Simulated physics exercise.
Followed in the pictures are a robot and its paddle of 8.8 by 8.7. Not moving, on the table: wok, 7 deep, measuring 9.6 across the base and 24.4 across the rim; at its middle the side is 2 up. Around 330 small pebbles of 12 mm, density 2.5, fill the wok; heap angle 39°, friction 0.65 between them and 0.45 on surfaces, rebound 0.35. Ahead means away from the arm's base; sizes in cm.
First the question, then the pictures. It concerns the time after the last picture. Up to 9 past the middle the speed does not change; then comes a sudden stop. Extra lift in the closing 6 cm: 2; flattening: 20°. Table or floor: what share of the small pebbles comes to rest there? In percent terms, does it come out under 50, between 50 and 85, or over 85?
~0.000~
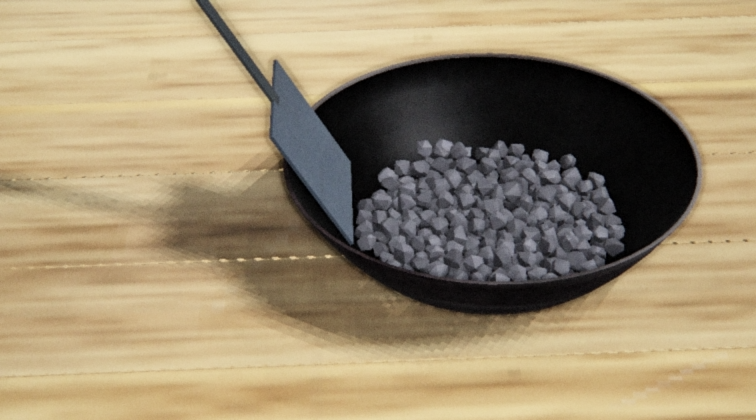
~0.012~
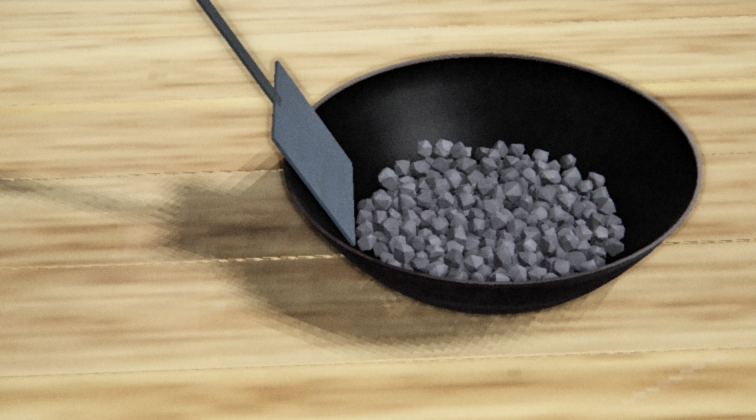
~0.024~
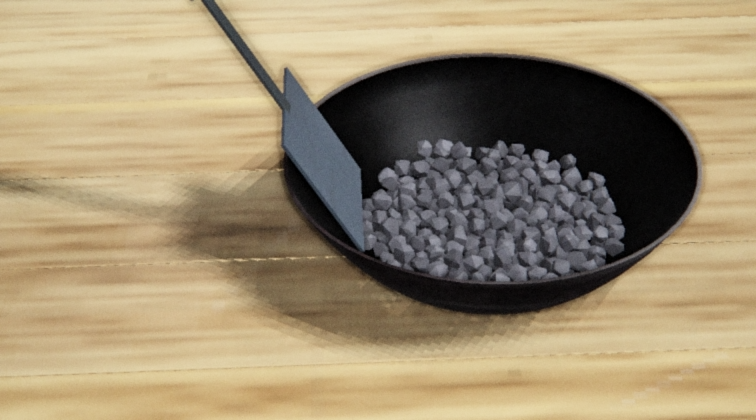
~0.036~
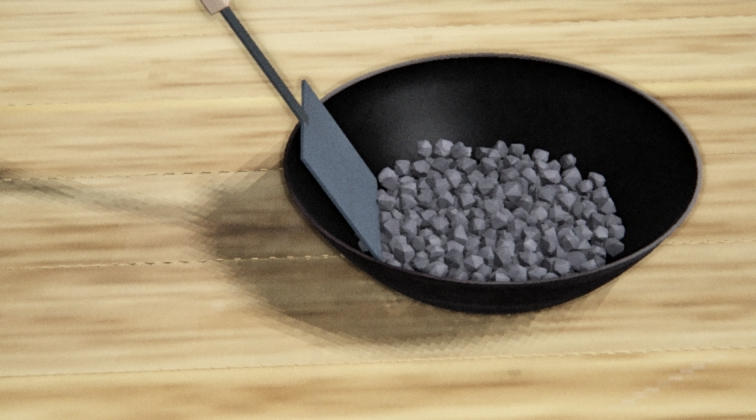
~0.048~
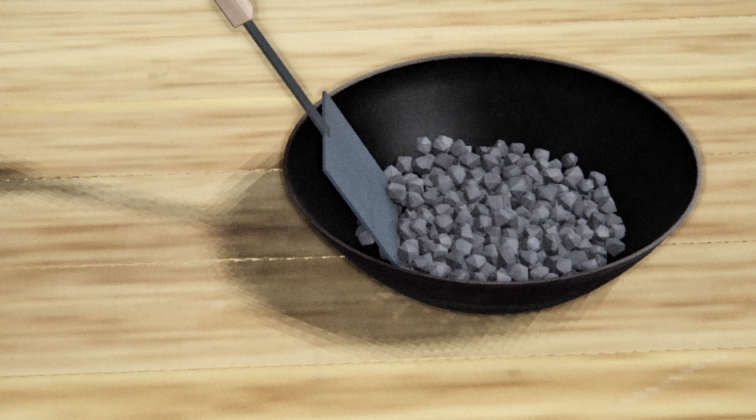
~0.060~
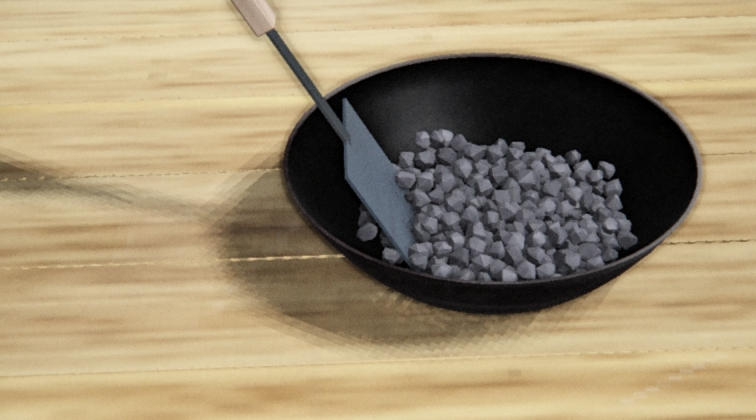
It comes out between 50 and 85 %.
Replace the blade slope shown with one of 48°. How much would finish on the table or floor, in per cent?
It would come to roughly 60 percent.
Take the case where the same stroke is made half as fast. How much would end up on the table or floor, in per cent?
Around 55 per cent would finish on the table or floor.
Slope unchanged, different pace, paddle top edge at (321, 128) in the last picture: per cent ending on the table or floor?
Near 55 in a hundred.
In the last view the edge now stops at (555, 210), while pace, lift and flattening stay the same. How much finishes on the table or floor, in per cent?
Around 5 percent.
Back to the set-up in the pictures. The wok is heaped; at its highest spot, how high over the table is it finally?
Roughly 3.5 centimetres.
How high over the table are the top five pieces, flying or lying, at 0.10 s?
About 9 cm.
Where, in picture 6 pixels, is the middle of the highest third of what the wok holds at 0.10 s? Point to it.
At about (561, 189).
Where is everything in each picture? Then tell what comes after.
The first picture shows the paddle top edge at (273, 96), sloping 61°; upper third of the load around (490, 211), from x 365 to 615, top at y 150; 330 in the wok.
The second picture shows the paddle top edge at (275, 98), sloping 61°; upper third of the load around (490, 211), from x 365 to 615, top at y 150.
The third picture shows the paddle top edge at (284, 105), sloping 61°; upper third of the load around (490, 211), from x 365 to 615, top at y 150.
The fourth picture shows the paddle top edge at (303, 117), sloping 61°; upper third of the load around (490, 211), from x 365 to 615, top at y 150.
The fifth picture shows the paddle top edge at (324, 128), sloping 61°; upper third of the load around (493, 212), from x 365 to 615, top at y 145.
The sixth picture shows the paddle top edge at (345, 136), sloping 61°; upper third of the load around (506, 208), from x 365 to 625, top at y 140; 330 in the wok.
After 0.10 s, sloping 61°, highest piece 11 above the table; 329 in the wok, 1 on the blade or in flight.
After 0.15 s, sloping 55°, highest piece 20 above the table; 326 in the wok, 4 on the blade or in flight.
After 0.37 s, sloping 41°, highest piece 47 above the table; 127 in the wok, 19 on the table or floor, 184 on the blade or in flight.
After 1.42 s, sloping 41°, highest piece 3 above the table; 203 on the table or floor, 127 in the wok.
In the end, 203 on the table or floor, 127 in the wok. That is 62 % on the table or floor.
